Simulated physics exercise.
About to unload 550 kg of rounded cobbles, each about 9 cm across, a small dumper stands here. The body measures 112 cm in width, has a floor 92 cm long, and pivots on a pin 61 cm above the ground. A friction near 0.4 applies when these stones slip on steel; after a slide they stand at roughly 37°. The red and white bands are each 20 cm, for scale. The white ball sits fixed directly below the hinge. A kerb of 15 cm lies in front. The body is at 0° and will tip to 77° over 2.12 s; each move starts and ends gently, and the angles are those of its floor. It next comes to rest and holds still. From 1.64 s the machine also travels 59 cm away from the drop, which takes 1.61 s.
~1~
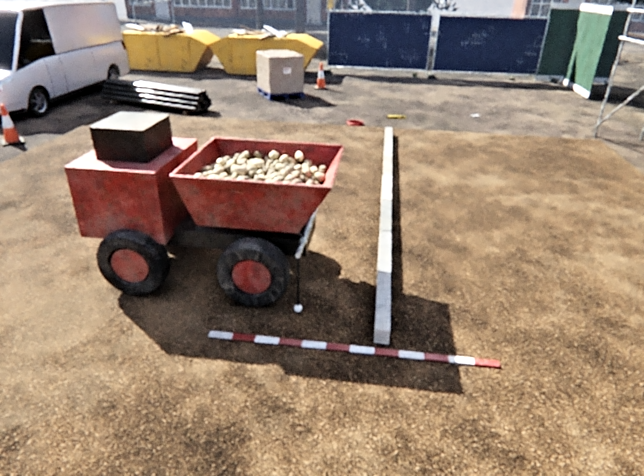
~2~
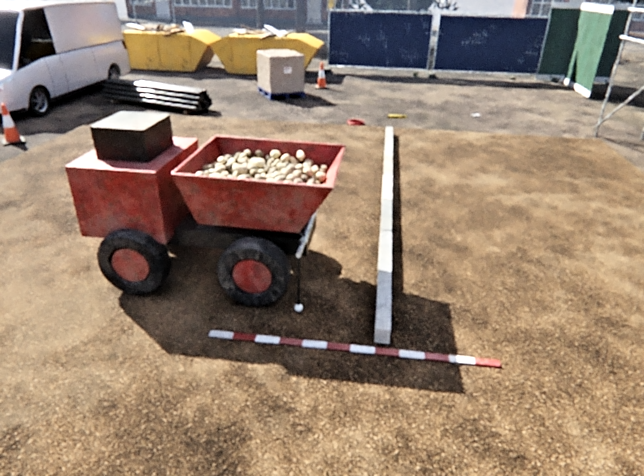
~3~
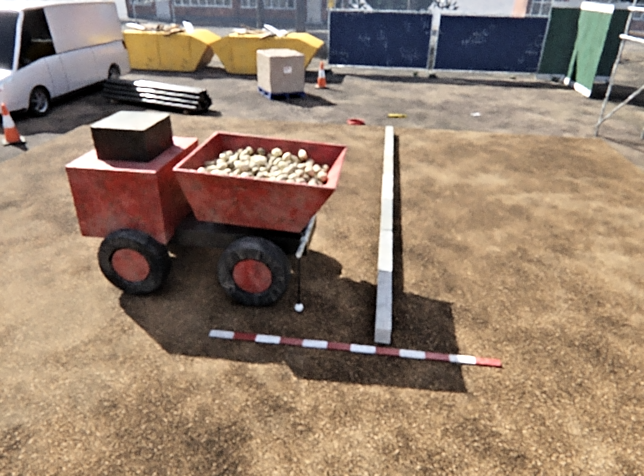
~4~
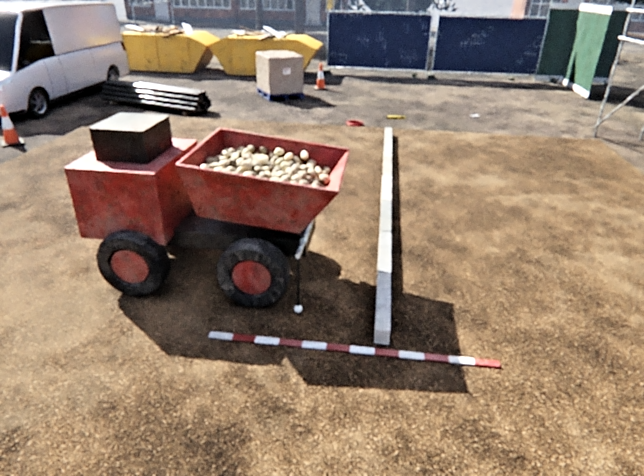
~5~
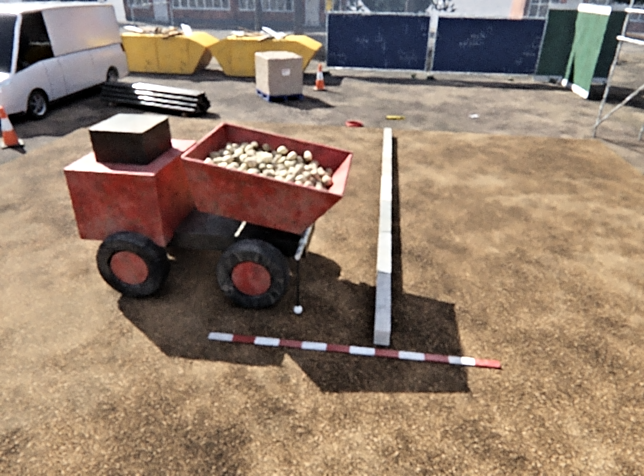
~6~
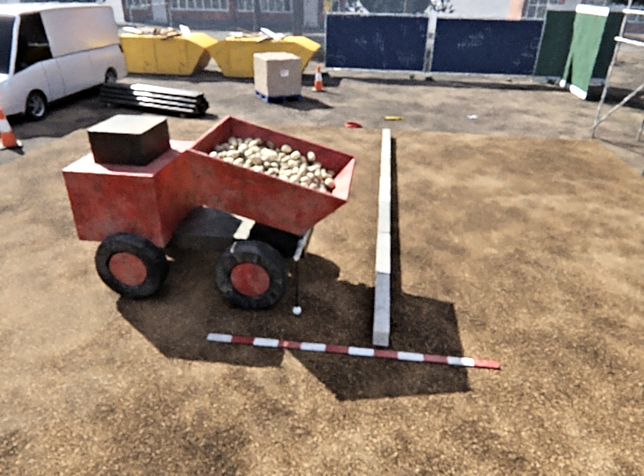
Building site with a small red dumper standing still behind a pale kerb, its cobble-filled body slowly tilting down towards the right.
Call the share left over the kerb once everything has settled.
Roughly 50 per cent.
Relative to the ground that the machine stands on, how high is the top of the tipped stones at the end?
Height: About 28 cm above ground level.
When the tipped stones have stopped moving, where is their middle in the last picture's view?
I'd put it close to (393, 282).
A little later the floor is at 65°; 99 % in the body; the foremost stones are at (388, 245).
Then the floor is at 77°; 50 % in the body, 13 % on this side of the kerb, 37 % over the kerb; the foremost stones are at (472, 296).
Later still the floor is at 77°; 1 % in the body, 47 % on this side of the kerb, 52 % over the kerb; the foremost stones are at (562, 294).
In the end the floor is at 77°; 0 % in the body, 48 % on this side of the kerb, 52 % over the kerb; the foremost stones are at (562, 294).
